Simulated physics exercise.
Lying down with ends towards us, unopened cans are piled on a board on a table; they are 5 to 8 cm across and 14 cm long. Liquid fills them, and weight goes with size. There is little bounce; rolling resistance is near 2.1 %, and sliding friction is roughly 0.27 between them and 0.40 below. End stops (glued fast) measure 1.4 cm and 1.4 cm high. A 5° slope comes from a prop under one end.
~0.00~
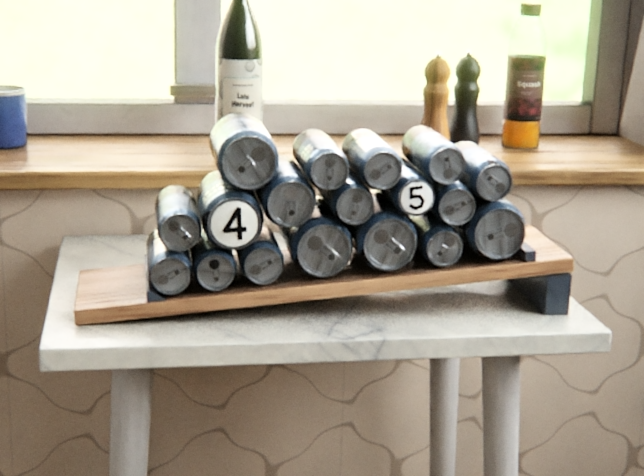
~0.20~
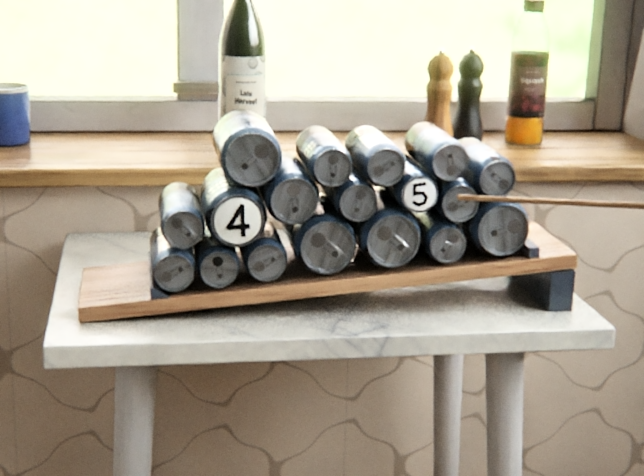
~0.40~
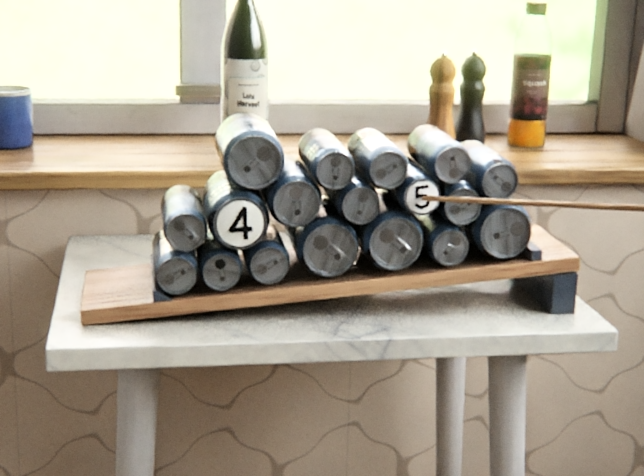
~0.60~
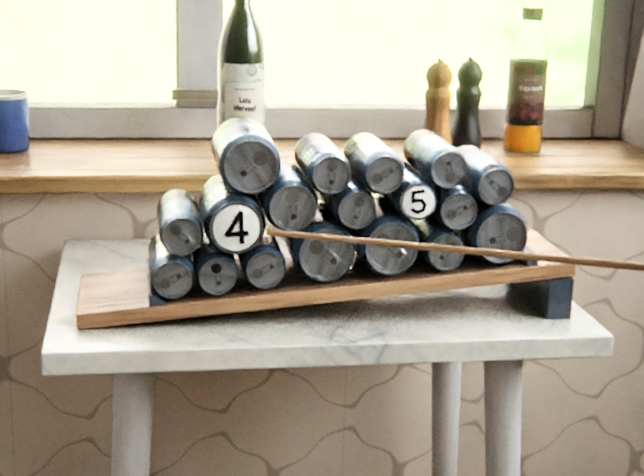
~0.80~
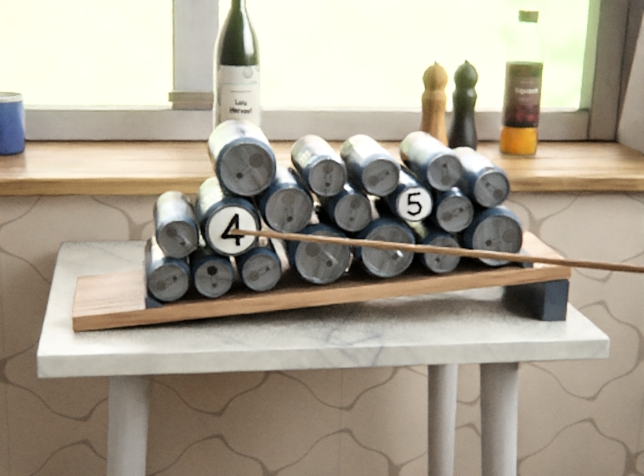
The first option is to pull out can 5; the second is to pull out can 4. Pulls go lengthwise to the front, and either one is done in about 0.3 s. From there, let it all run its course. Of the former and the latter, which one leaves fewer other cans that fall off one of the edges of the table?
The former.
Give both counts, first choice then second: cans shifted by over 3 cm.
The count is 1 for the first choice and 4 for the second.
First choice, 0.40 s in, 1 now displaced over 3 cm; not one off the edges of the table; the one last seen at (381, 177) 2 cm right and 2.5 cm down.
First choice, at rest by 0.6 s, 1 moved over 3 cm; not one off the edges of the table; the one last seen at (381, 177) 2.1 cm right and 2.6 cm down; top of the pile 23 cm high, from 23 cm.
Second choice, 0.56 s in, 4 now displaced over 3 cm; not one off the edges of the table; the one last seen at (178, 239) 3.9 cm left.
Second choice, at rest by 1.1 s, 4 moved over 3 cm; 1 off the left edge of the table; the one last seen at (178, 239) fallen off to the left; top of the pile 21 cm high, from 23 cm.
